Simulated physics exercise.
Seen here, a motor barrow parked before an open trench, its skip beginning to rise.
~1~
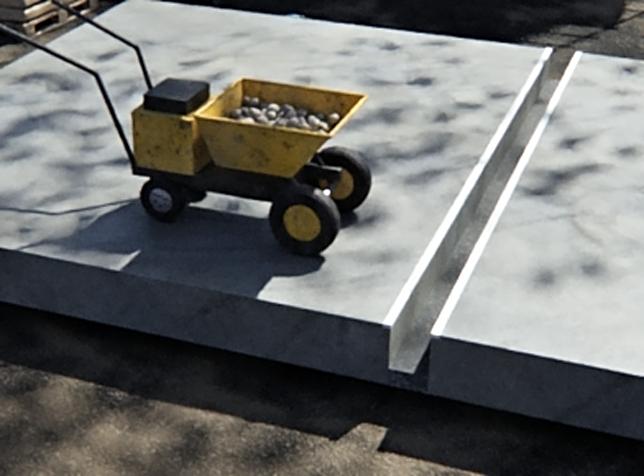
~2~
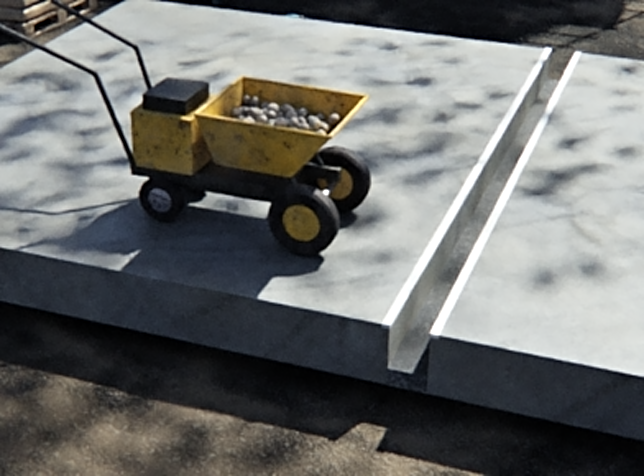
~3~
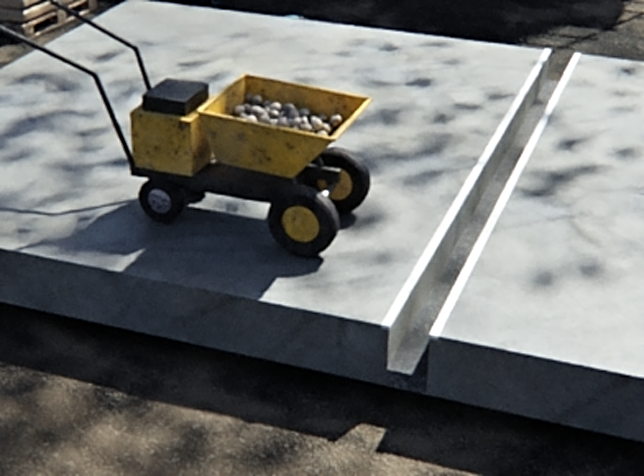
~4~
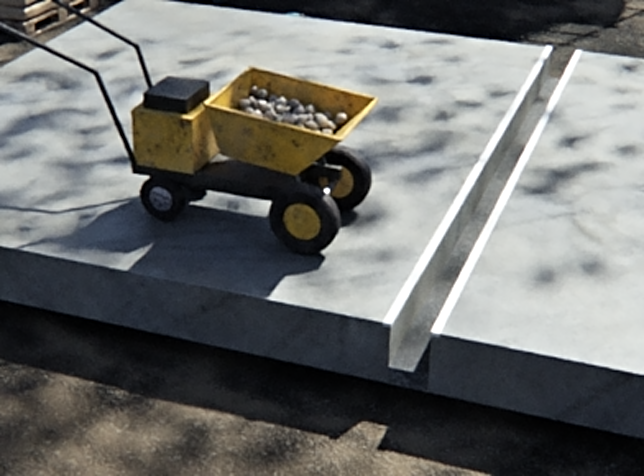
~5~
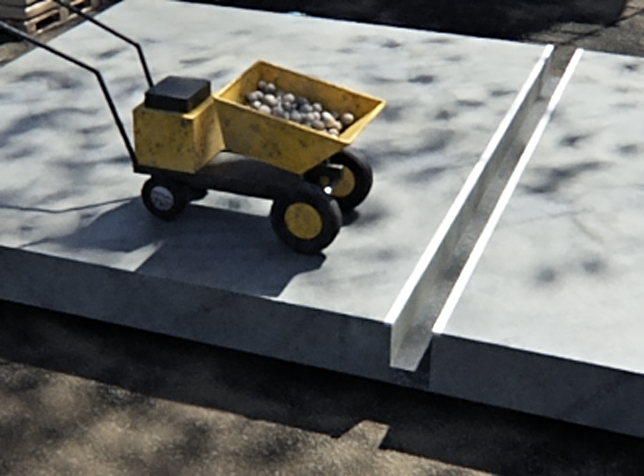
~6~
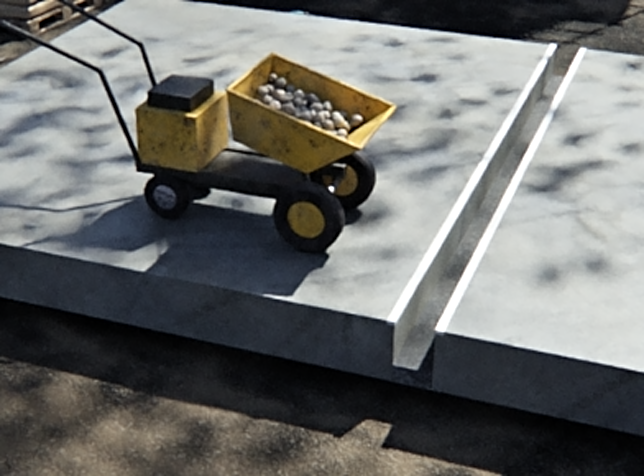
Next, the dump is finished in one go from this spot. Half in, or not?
Between the edges lies more than half of the load.
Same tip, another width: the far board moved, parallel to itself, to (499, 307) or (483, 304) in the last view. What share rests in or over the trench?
The first gives 100 %, the second 100 %.
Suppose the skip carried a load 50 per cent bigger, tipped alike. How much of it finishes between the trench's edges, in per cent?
Roughly 80 in a hundred.
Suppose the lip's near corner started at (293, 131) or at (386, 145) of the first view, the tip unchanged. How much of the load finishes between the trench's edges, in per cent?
About 40 and 10 per cent.
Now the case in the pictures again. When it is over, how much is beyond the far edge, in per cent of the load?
Roughly 5 in a hundred.
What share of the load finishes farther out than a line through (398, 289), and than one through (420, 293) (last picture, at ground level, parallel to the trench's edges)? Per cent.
In turn 100 and 80 in a hundred.
Soon, skip tipped steeply; all in the skip.
A while on, skip tipped right over; nearly all in the skip; a stray few short of the trench; a stray few in or heaped over the trench; a stray few falling.
Towards the end, skip tipped right over; a small part in the skip; a small part short of the trench; most in or heaped over the trench; a stray few beyond it.
Finally, skip tipped right over; a stray few short of the trench; nearly all in or heaped over the trench; a small part beyond it.
